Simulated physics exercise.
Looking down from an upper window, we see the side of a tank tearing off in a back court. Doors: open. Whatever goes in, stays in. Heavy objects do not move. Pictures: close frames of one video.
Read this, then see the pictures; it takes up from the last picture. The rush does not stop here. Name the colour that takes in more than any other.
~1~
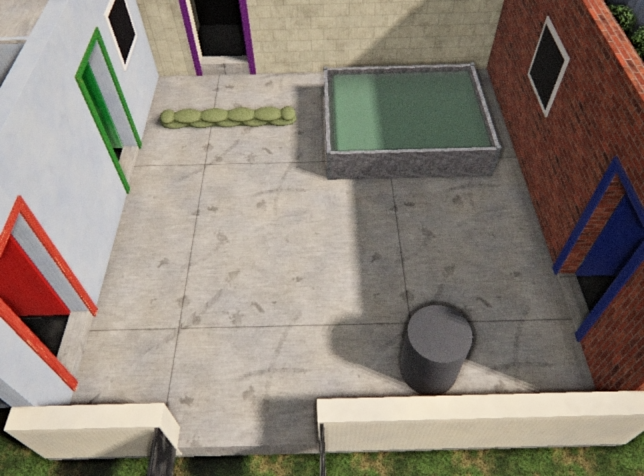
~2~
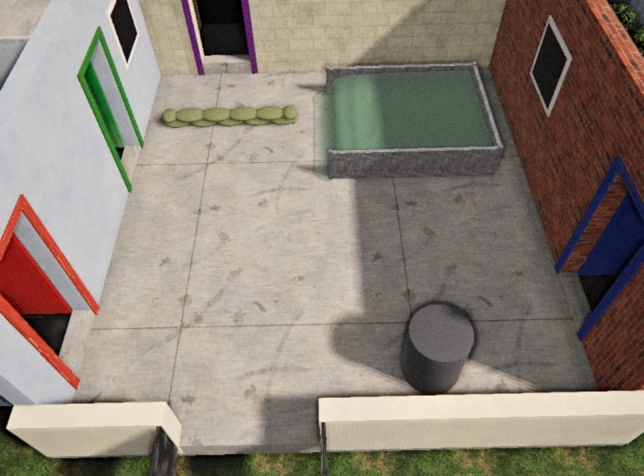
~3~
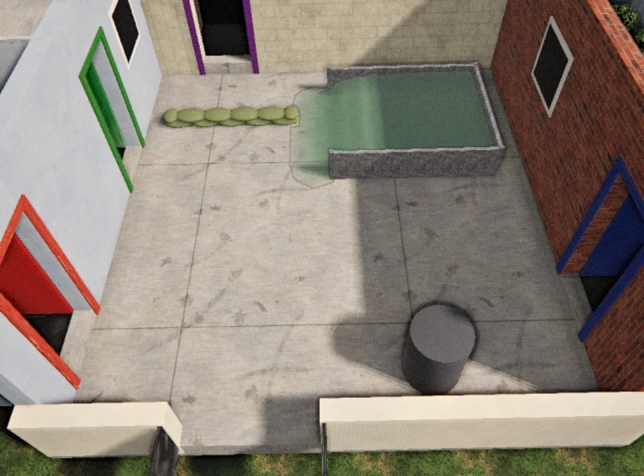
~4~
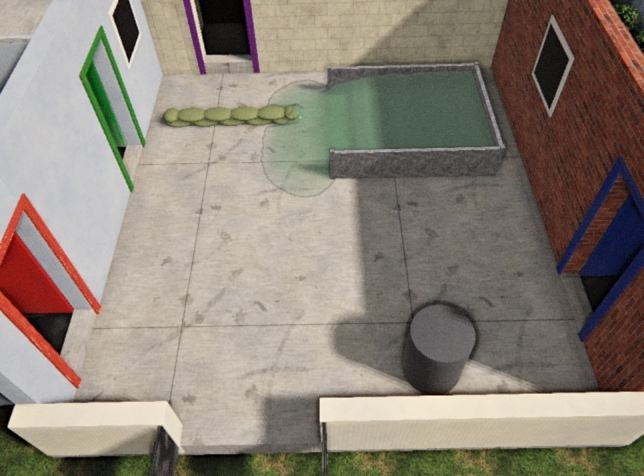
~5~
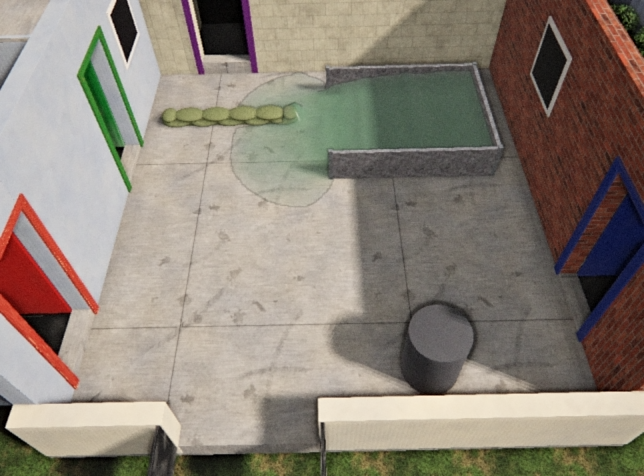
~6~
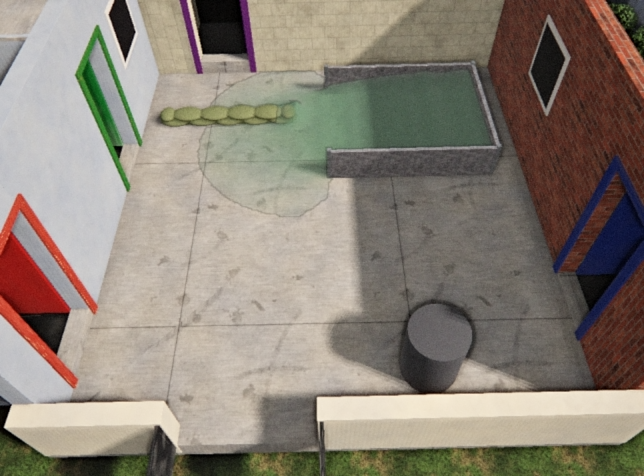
Green.
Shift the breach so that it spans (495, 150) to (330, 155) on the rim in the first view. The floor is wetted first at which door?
First comes the blue door.
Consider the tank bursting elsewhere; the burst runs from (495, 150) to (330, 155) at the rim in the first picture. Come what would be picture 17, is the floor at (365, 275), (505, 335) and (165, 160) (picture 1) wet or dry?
Soaked, soaked, untouched.
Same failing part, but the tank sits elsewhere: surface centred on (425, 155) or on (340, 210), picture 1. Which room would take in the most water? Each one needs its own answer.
Tries in order: The green-painted one, the one in green.
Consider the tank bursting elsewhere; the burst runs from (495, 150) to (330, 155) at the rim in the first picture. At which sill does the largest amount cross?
Most of it gets in at the blue-painted one.
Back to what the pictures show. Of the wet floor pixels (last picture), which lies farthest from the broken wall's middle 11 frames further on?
I'd go with roughly (107, 271).
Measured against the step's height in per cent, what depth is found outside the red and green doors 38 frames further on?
Some 50 percent, then some 110 percent.
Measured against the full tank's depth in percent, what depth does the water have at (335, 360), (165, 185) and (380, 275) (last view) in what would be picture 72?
Approx. values, in order: 16 %, 10 %, 6 %.
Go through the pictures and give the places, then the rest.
The first frame shows the tank at (405, 110) is whole and still.
In the second frame, water pours out at (331, 127) and has run to (323, 94).
In the third frame, the front is at (311, 90), out from the gap at (332, 128).
In the fourth frame, water pours out at (333, 128) and has run to (289, 88).
In the fifth frame, the front is at (261, 89), out from the gap at (331, 128).
In the sixth frame, the front is at (205, 165), out from the gap at (330, 127).
A moment on, water covers 30 % of the floor; green door a trickle in, red door not reached, purple door wet at the sill, nothing in, blue door not reached.
Next, water covers 35 % of the floor; green door some in, red door not reached, purple door wet at the sill, nothing in, blue door not reached.
Then, water covers 45 % of the floor; green door a lot in, red door wet at the sill, nothing in, purple door wet at the sill, nothing in, blue door not reached.
Later, water covers 60 % of the floor; green door a lot in, red door wet at the sill, nothing in, purple door wet at the sill, nothing in, blue door not reached.
In the end, water covers 85 % of the floor; green door a lot in, red door wet at the sill, nothing in, purple door wet at the sill, nothing in, blue door wet at the sill, nothing in; the green door has let in the most.
